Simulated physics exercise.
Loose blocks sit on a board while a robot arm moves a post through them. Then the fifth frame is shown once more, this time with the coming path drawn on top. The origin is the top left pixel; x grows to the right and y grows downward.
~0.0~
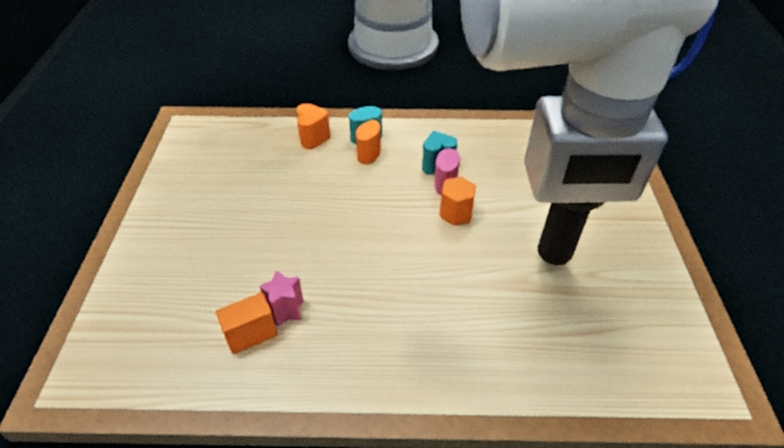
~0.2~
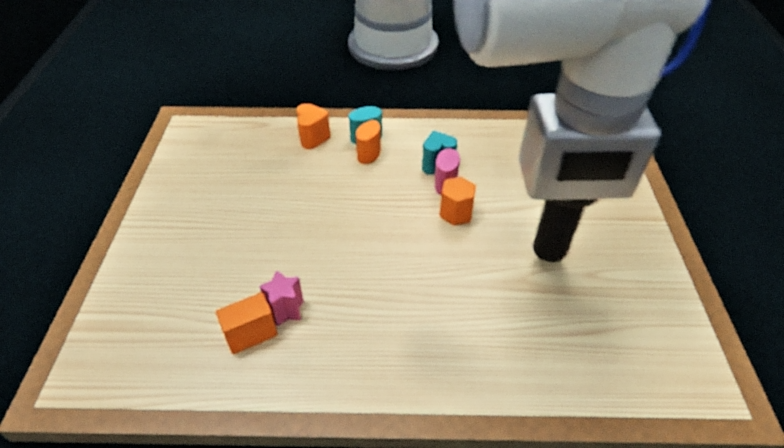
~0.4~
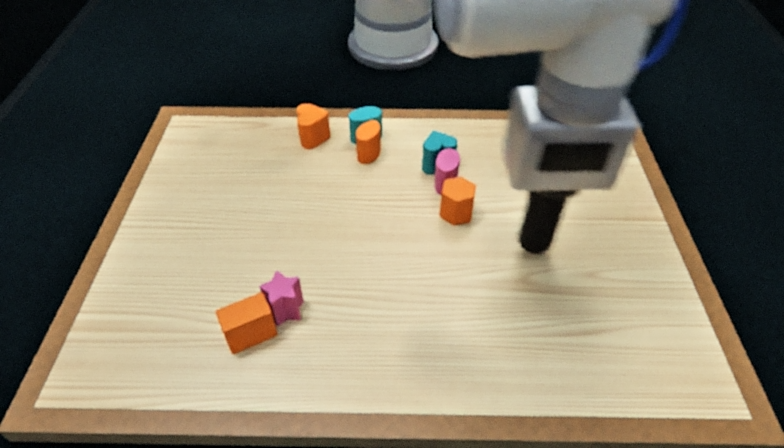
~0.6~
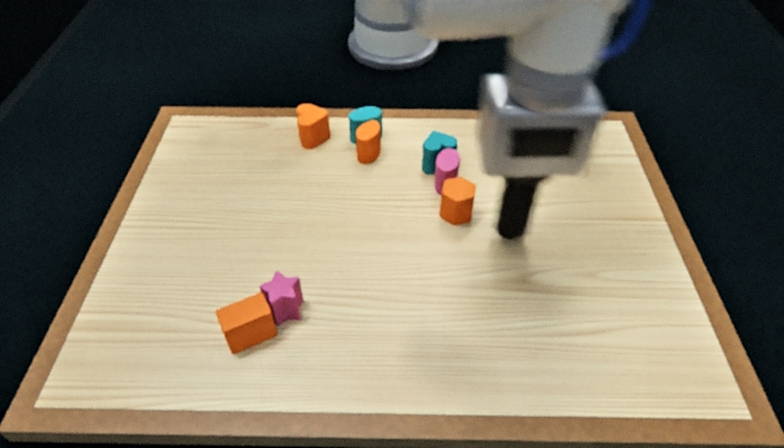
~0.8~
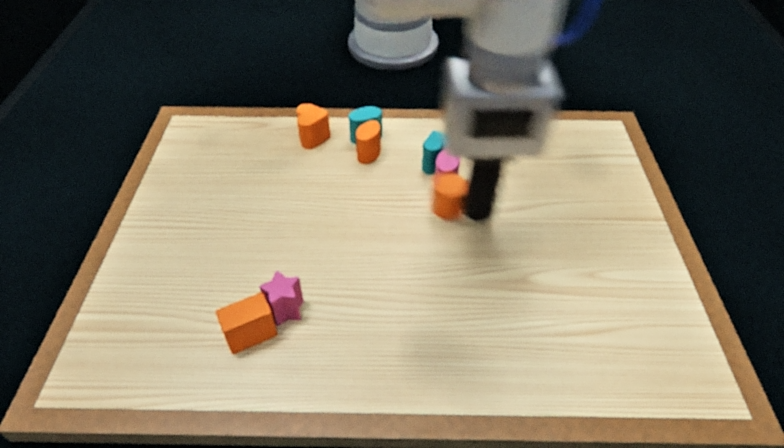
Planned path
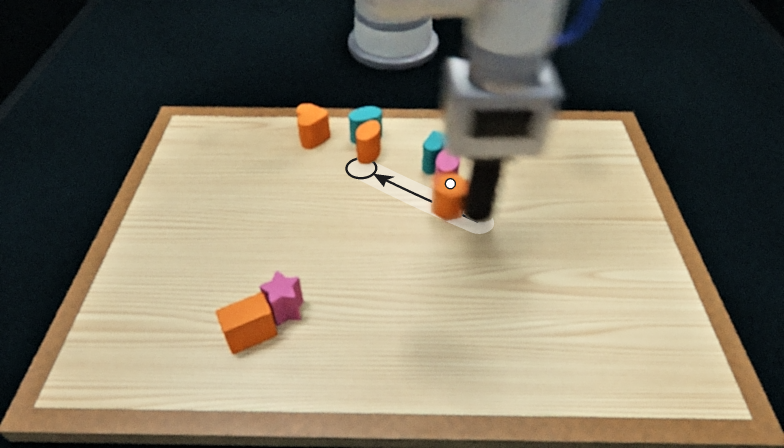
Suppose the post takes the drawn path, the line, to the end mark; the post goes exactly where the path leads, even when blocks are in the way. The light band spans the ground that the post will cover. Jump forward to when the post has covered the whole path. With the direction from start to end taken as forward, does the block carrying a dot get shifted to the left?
Yes, it checks out.
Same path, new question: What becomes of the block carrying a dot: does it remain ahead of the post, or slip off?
My prediction: In front.
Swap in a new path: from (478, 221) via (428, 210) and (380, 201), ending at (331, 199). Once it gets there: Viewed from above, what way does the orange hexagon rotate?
It makes a clockwise turn.
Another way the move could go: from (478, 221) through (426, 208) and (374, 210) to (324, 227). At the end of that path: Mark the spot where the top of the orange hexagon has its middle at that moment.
By then it is at (384, 160).
The drawn path runs in a line from (478, 221) to (361, 168); the dot is on the orange hexagon.
What follows on the original path. One third of the way, post at (436, 193); pink elliptical block at (444, 156), turned 35° clockwise; orange hexagon at (406, 170).
Two thirds of the way, post at (397, 176); pink elliptical block at (443, 155), turned 45° clockwise; orange hexagon at (366, 156).
At the end, post at (361, 158); turquoise elliptical block at (366, 112); orange elliptical block at (365, 126), turned 30° clockwise; turquoise heart block not moved; pink elliptical block at (443, 155), turned 45° clockwise; orange hexagon at (329, 146), turned 35° anticlockwise.
